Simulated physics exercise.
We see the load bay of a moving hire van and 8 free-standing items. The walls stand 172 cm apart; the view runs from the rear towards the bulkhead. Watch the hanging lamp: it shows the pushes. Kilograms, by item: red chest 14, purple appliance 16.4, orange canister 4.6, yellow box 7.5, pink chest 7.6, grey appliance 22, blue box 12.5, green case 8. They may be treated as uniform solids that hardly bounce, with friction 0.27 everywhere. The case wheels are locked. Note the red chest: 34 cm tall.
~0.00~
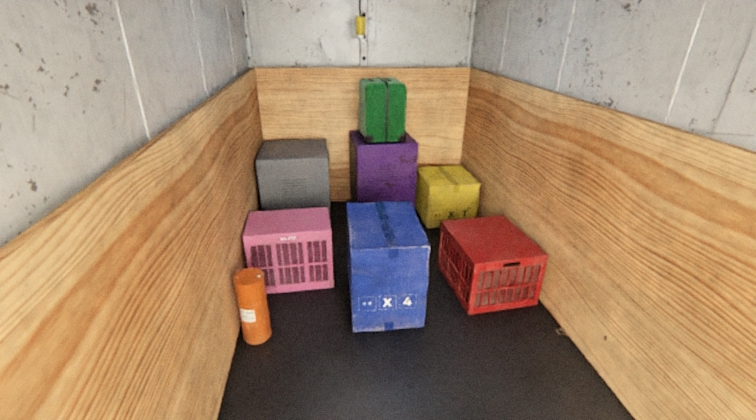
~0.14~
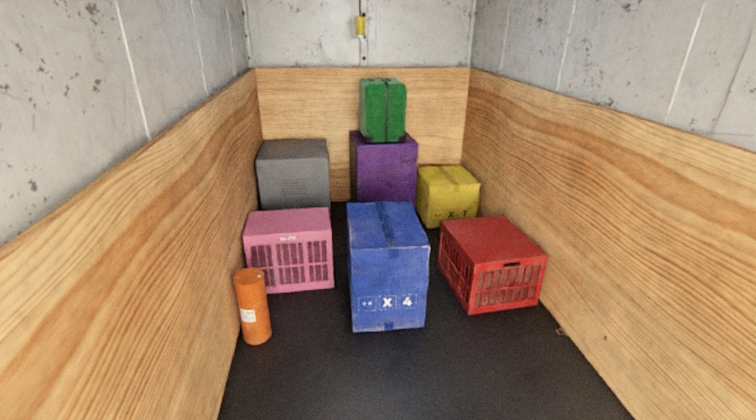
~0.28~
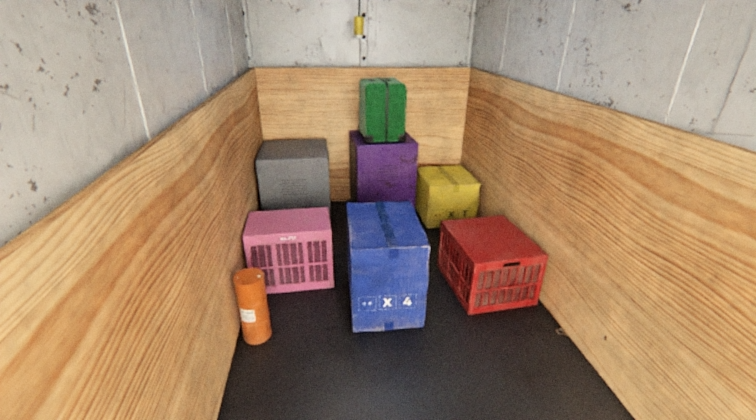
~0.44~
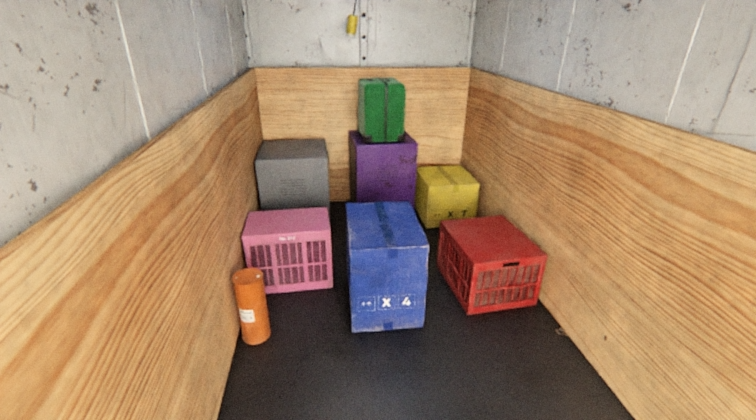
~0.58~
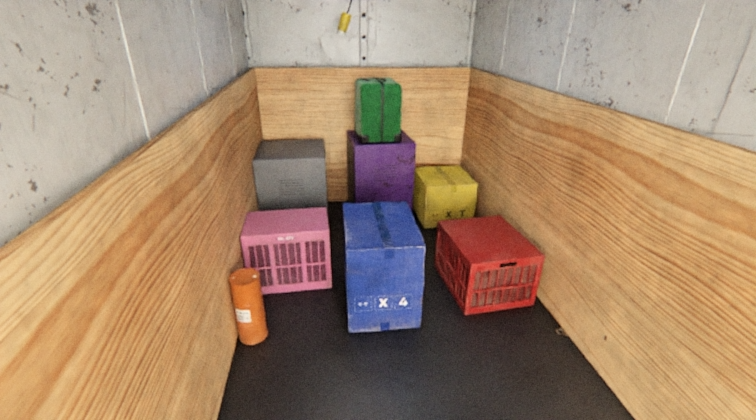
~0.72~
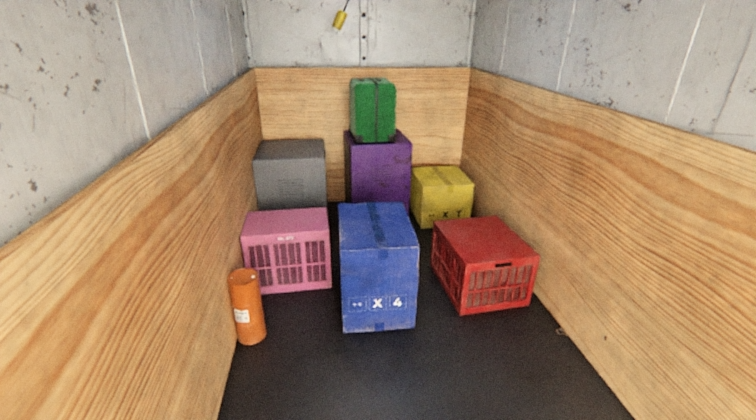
A yellow hanging lamp swings left, then the boxes and crates shift slightly left across the floor.
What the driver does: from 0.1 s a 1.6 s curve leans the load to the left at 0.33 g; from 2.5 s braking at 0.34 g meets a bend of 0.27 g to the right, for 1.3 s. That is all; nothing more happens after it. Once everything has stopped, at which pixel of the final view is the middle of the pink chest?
About (346, 213).
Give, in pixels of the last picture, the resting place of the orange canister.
You'll see it about at (367, 231) in the last picture.
Around 2.82 s, push 0.34 g forwards, 0.27 g right; green case shifted 74 cm; red chest shifted 35 cm; yellow box shifted 28 cm.
Around 3.32 s, push 0.34 g forwards, 0.27 g right; pink chest shifted 30 cm near (319, 229); green case shifted 55 cm; orange canister shifted 30 cm.
Finally (4.5 s), not toppled but over 15 cm from the start, red chest, orange canister, yellow box, pink chest, grey appliance, blue box and green case; the last one still in place (within 15 cm). In the last view, pink chest near (346, 213).
